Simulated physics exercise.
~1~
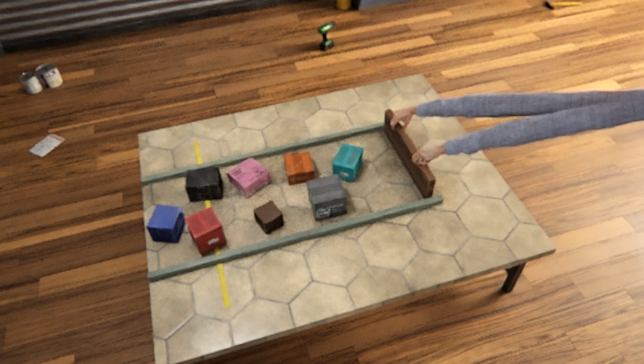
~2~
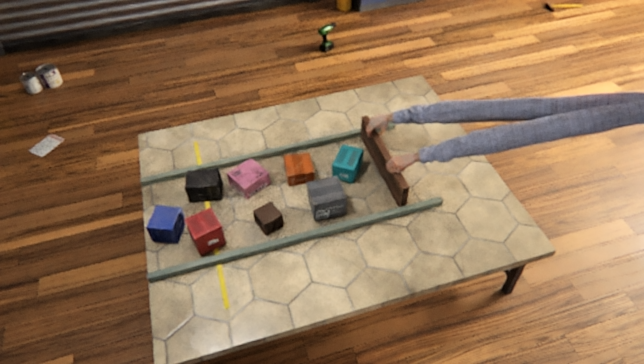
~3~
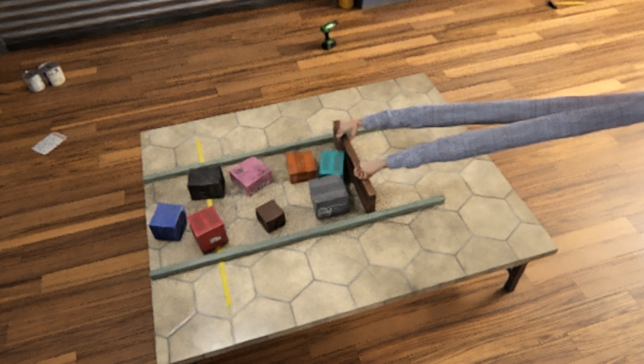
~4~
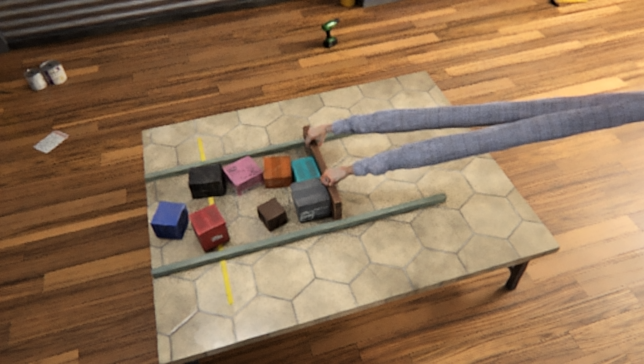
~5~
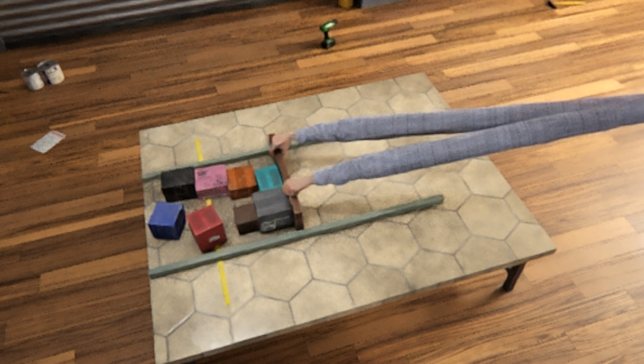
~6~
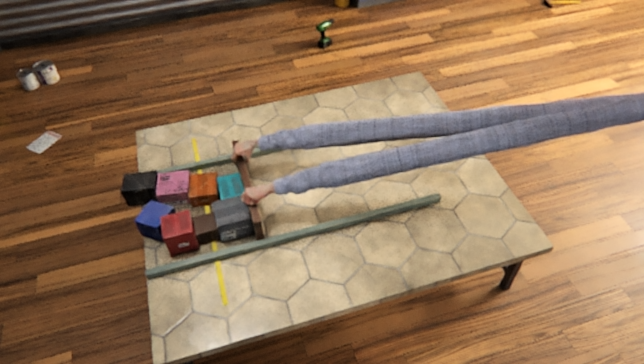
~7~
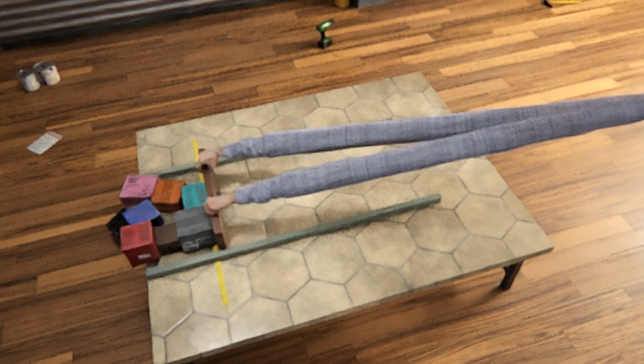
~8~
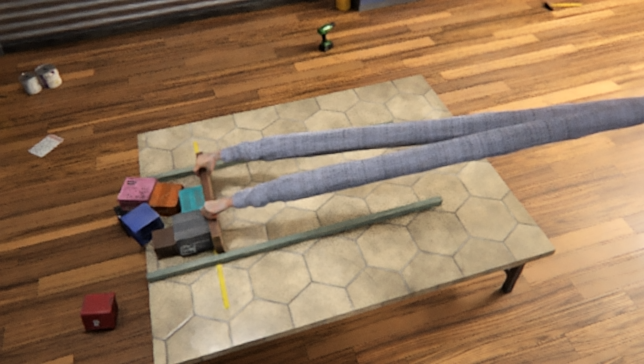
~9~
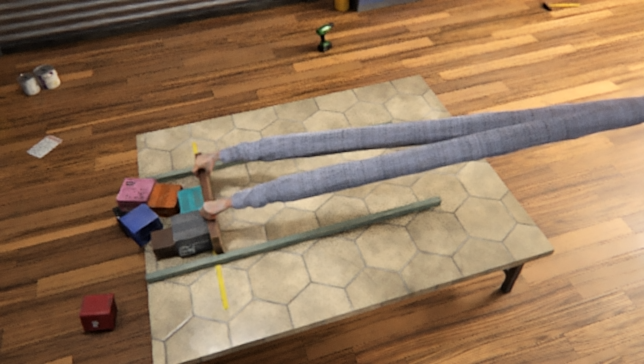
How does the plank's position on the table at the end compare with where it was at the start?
It started near the right end of the rails, to the right of all the boxes. By the end it was far over to the left, near the yellow tape, with the remaining boxes bunched against it.
A brown plank, pushed left by two hands along a tiled table, gathered up a cluster of coloured boxes and stopped near the yellow tape, after the black and red boxes had gone over the left edge and the rest stayed bunched there.
